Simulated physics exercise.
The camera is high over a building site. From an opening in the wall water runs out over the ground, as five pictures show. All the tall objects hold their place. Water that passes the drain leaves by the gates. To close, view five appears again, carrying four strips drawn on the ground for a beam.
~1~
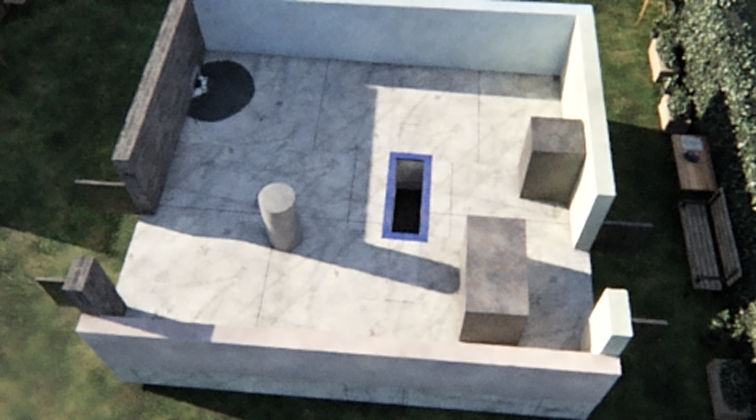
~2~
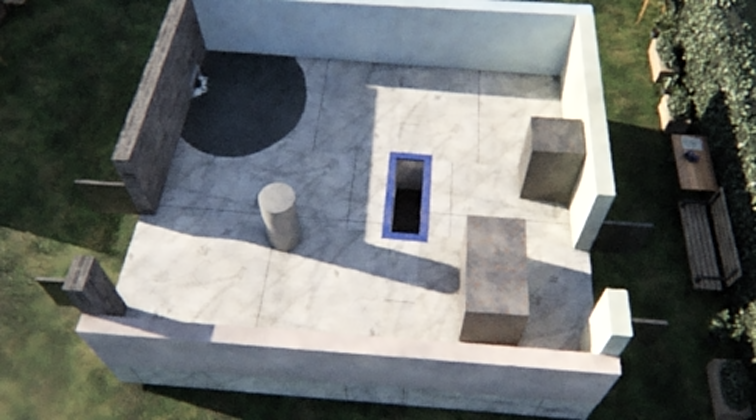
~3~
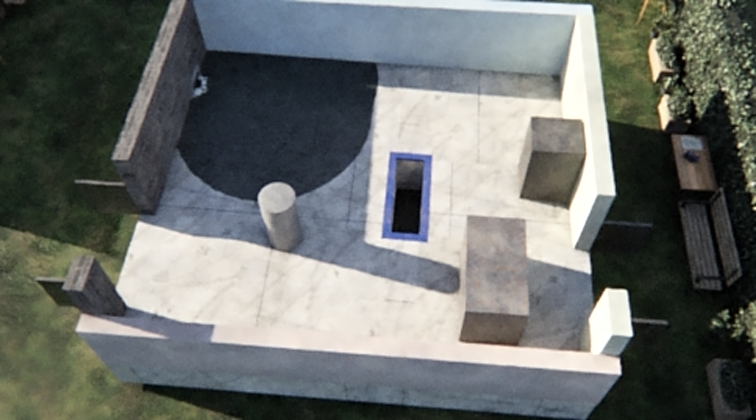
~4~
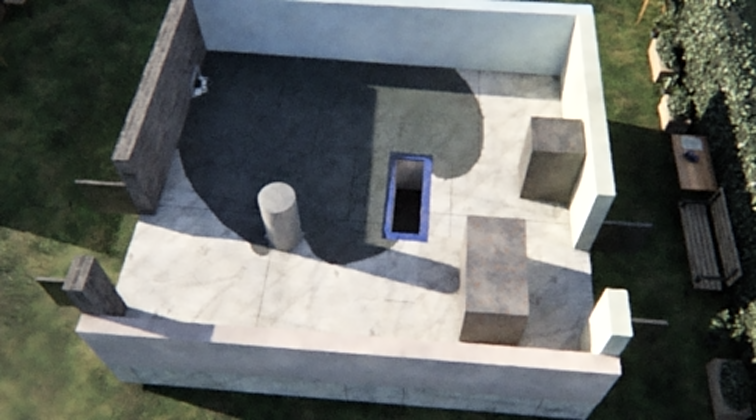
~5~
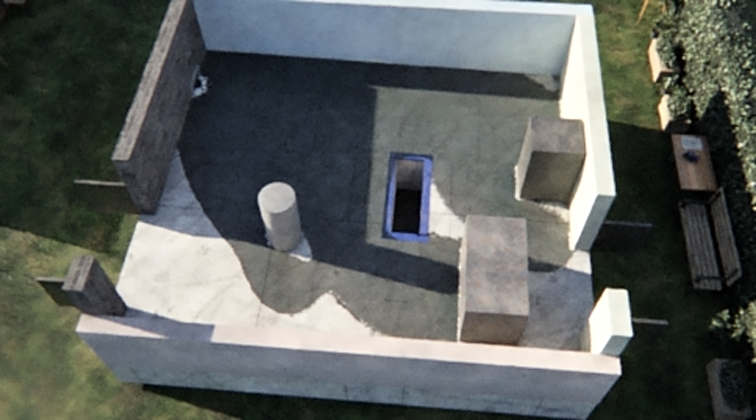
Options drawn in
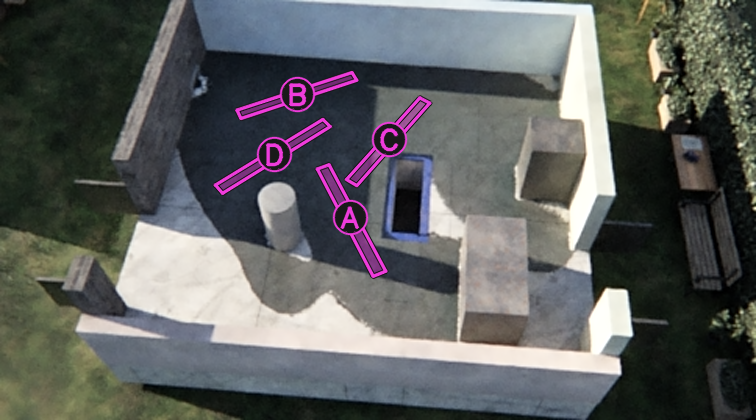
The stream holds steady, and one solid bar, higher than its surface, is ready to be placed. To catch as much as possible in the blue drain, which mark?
Spot A.
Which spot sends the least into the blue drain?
Spot D.
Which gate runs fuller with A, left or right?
The right gate.
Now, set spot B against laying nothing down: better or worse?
Spot B is worse.
On the marked copy, A from (323, 166) to (379, 273); B from (238, 114) to (354, 76); C from (351, 182) to (424, 100); D from (218, 189) to (326, 122).
Choosing A, about 29 % of the stream goes into the blue drain, about 69 % out by the gates.
Choosing B, about 20 % of the stream goes into the blue drain, about 78 % out by the gates.
Choosing C, about 18 % of the stream goes into the blue drain, about 81 % out by the gates.
Choosing D, about 12 % of the stream goes into the blue drain, about 86 % out by the gates.
